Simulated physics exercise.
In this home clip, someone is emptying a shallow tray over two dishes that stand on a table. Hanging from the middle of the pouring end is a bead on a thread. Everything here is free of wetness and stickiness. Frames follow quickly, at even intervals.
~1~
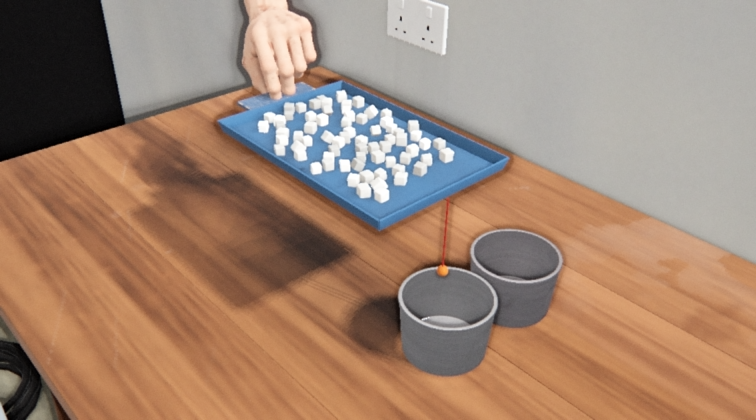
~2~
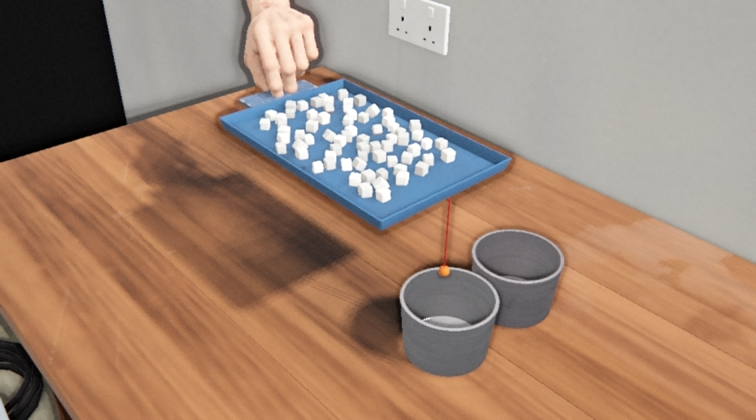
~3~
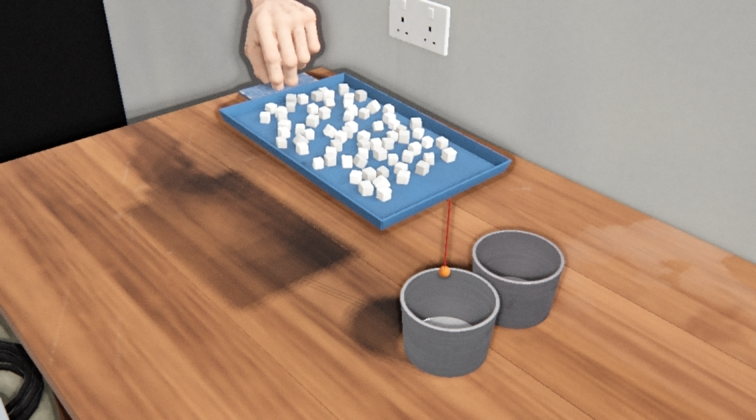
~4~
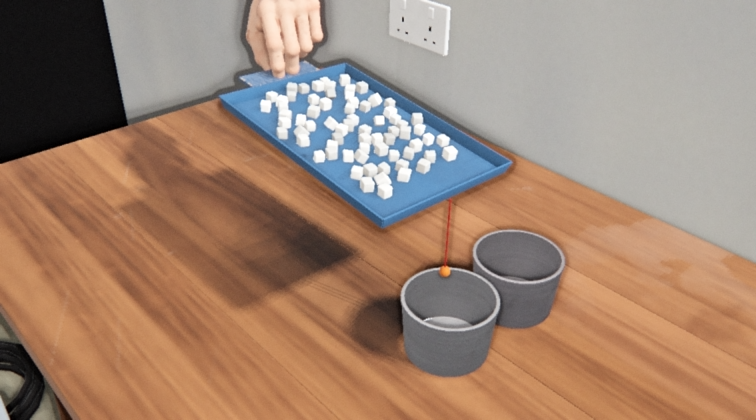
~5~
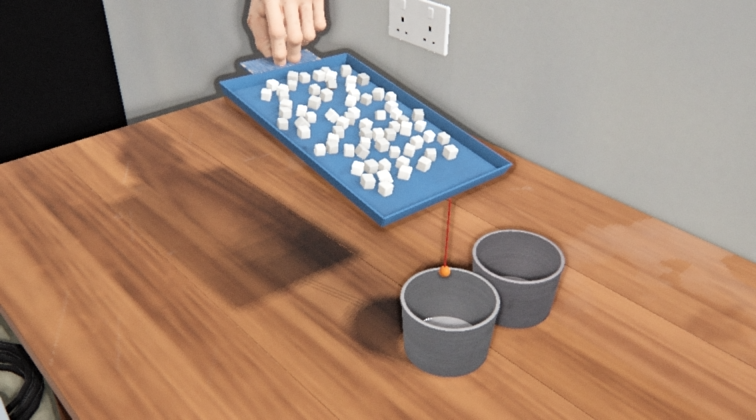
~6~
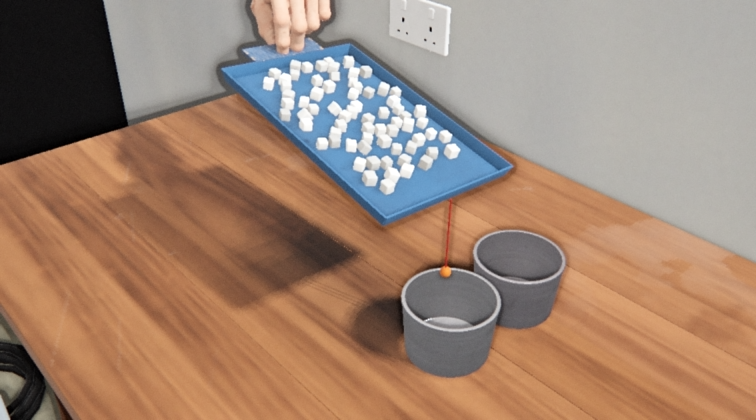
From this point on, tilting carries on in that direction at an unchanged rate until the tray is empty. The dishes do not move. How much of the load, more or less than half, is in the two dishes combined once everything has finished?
More than half.
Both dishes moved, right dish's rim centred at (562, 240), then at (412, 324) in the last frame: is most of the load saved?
Well, it comes to a greater portion at first and a lesser portion after that.
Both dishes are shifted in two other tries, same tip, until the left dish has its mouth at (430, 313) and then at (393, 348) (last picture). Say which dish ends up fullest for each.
Well, first the right-hand one, then the right-hand one.
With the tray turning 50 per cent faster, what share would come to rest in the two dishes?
It would be close to 80 per cent.
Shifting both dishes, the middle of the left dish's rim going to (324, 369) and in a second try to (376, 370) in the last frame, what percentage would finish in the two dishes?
The first try yields 0% and the second yields 20%.
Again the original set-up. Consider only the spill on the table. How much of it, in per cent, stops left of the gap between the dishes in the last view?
About 20 per cent.
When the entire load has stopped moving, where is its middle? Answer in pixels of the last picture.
Around (507, 307), give or take.
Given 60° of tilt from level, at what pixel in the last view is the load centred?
Roughly (465, 150).
Soon, tray tipped steeply; all on the tray.
A while on, tray tipped past a quarter turn; nearly all on the tray; a small part in the right dish; a stray few outside both; a small part in the air.
Towards the end, tray tipped past a quarter turn; about a quarter in the left dish; about half in the right dish; about a quarter outside both.
Finally, tray tipped past a quarter turn; about a quarter in the left dish; about half in the right dish; about a quarter outside both.
